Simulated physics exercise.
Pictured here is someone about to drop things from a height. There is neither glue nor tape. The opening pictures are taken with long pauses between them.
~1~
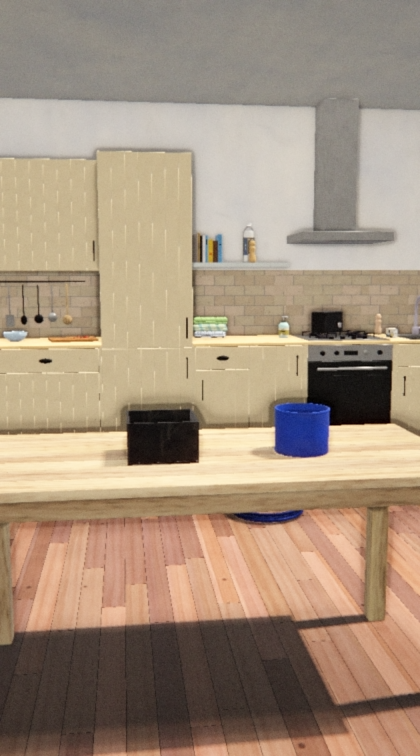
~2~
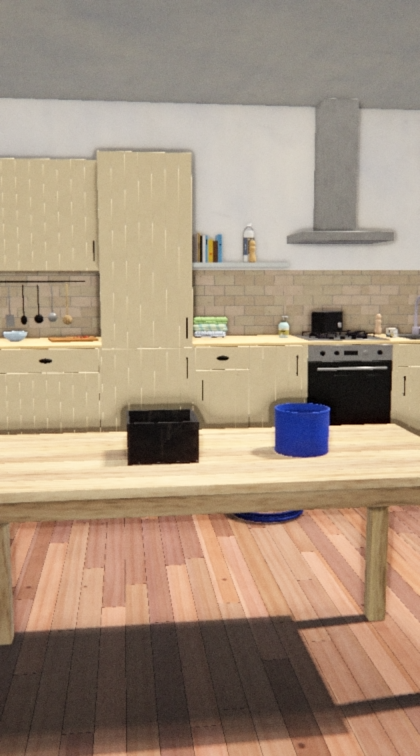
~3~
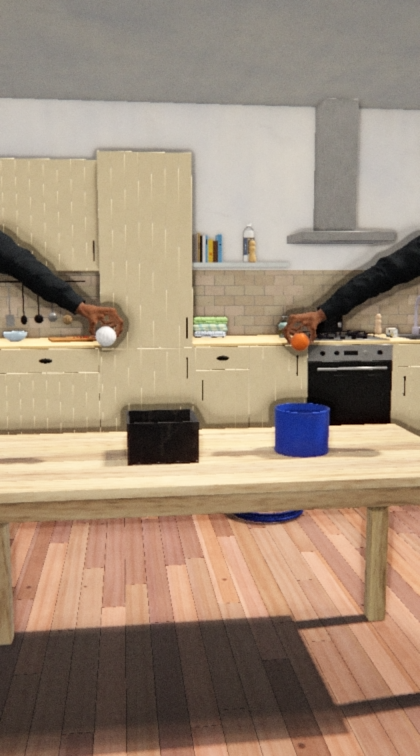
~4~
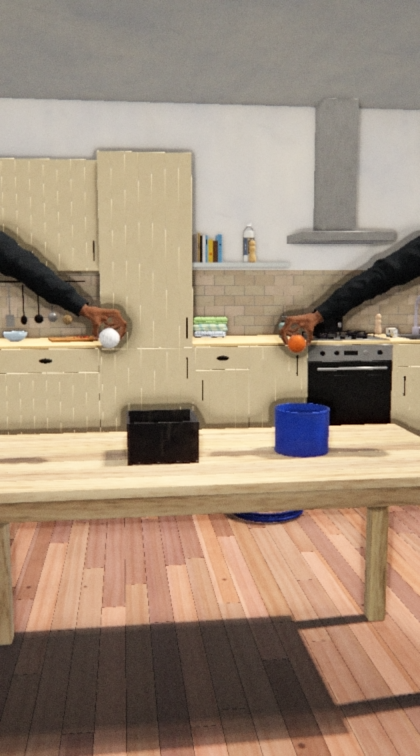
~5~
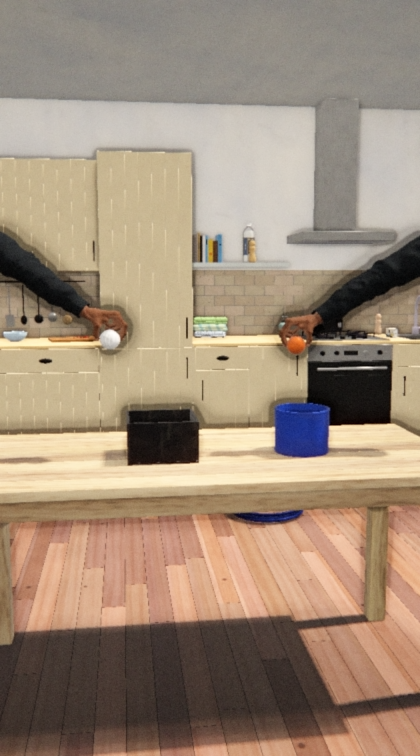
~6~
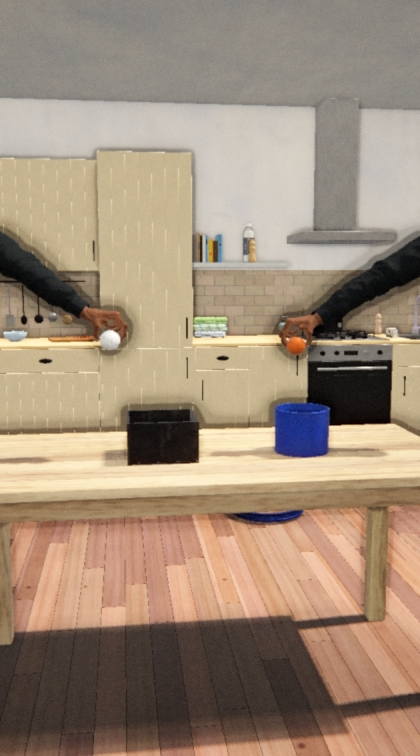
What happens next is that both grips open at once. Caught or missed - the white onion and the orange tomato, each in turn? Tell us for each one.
I would say the white onion misses, the orange tomato is caught.
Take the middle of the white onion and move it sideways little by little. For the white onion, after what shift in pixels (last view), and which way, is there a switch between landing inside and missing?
16 pixels or thereabouts, to the right.
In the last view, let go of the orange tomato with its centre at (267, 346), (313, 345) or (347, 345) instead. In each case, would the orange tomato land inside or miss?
It stays out, makes it in, stays out.
Then, 0.18 s later than the last frame, white onion shifted about its own width near (111, 371); orange tomato shifted well along near (296, 375).
When it is over, the white onion falls beside it, near (112, 448); the orange tomato is caught, near (295, 440).
